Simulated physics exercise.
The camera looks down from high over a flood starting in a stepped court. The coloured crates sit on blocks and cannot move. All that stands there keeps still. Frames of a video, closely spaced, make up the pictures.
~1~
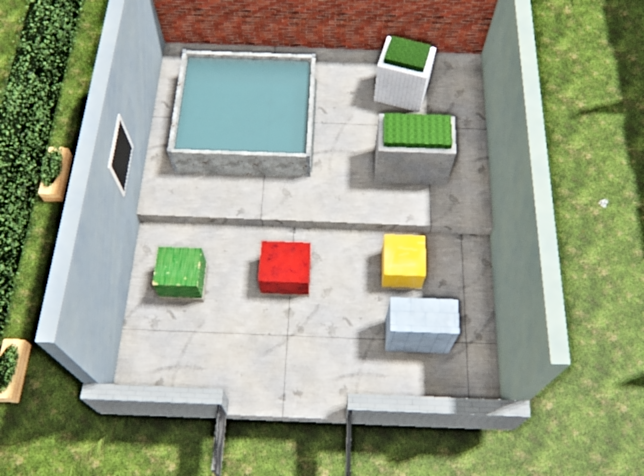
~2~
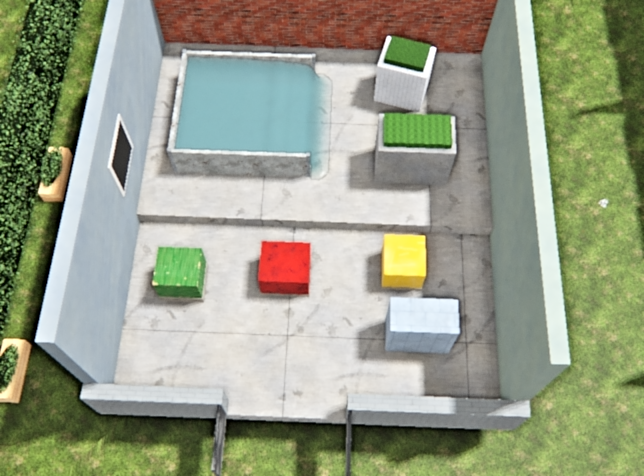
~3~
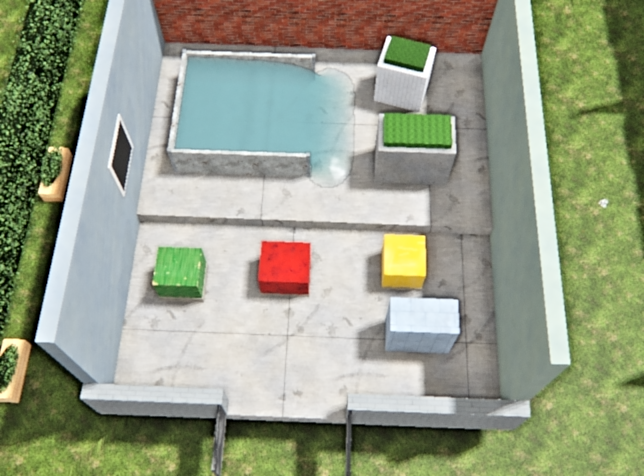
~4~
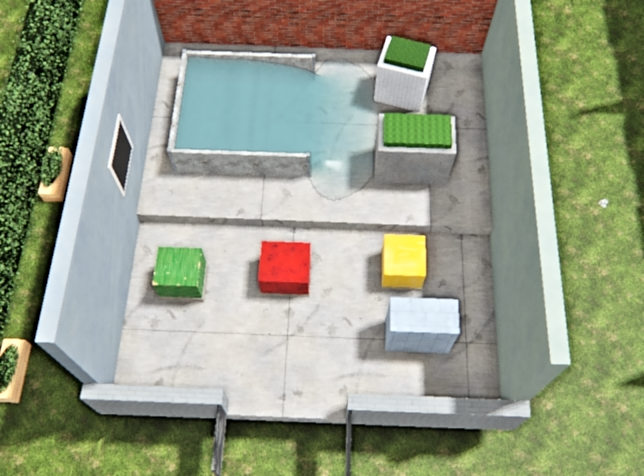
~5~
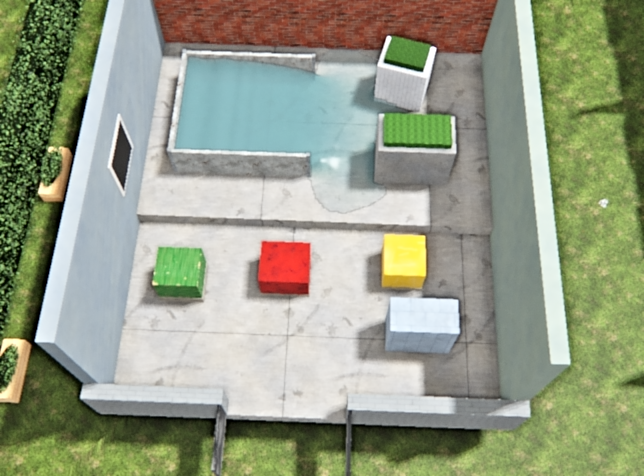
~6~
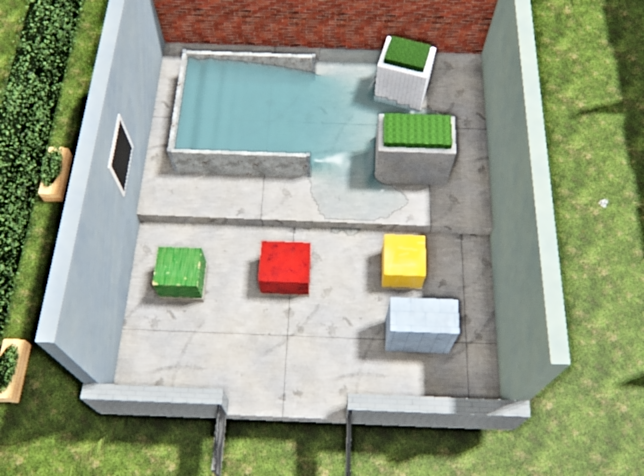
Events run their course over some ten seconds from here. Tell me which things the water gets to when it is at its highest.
Here is how it goes: The green crate is never reached, the red crate is reached, the yellow crate is reached.
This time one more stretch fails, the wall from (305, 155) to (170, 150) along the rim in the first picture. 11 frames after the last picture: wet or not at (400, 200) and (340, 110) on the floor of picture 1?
Taking them in turn: Left clear, then left clear.
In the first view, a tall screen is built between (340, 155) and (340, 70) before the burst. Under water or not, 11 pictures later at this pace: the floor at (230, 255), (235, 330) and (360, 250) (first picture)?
The first point comes out unwetted, the next unwetted, the last inundated.
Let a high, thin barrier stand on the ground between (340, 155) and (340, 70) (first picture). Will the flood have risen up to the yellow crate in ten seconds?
Yellow: Flooded.
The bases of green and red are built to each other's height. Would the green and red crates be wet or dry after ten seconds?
Then green crate gets flooded and red crate stays clear.
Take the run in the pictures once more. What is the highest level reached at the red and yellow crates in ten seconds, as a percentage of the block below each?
170 and 210 %, roughly.
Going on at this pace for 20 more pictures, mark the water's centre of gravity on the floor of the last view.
Centre of mass: Roughly (363, 150).
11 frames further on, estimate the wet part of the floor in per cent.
Close to 40 percent, by my reckoning.
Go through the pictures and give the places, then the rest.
In the first frame, still water in the water tank at (244, 104).
In the second frame, the front is at (318, 76), out from the gap at (310, 119).
In the third frame, the front is at (339, 74), out from the gap at (310, 120).
In the fourth frame, the front is at (358, 70), out from the gap at (310, 121).
In the fifth frame, water pours out at (310, 121) and has run to a hidden place.
In the sixth frame, water pours out at (310, 121) and has run to a hidden place.
A moment on, water covers 25 % of the floor; the green crate not reached, the red crate not reached, the yellow crate water round its plinth.
Next, water covers 40 % of the floor; the green crate not reached, the red crate water round its plinth, the yellow crate water round its plinth.
Then, water covers 60 % of the floor; the green crate not reached, the red crate water round its plinth, the yellow crate water round its plinth.
Later, water covers 75 % of the floor; the green crate water round its plinth, the red crate water round its plinth, the yellow crate water round its plinth.
In the end, water covers 95 % of the floor; the green crate stayed above the water, the red crate was topped, the yellow crate was topped.
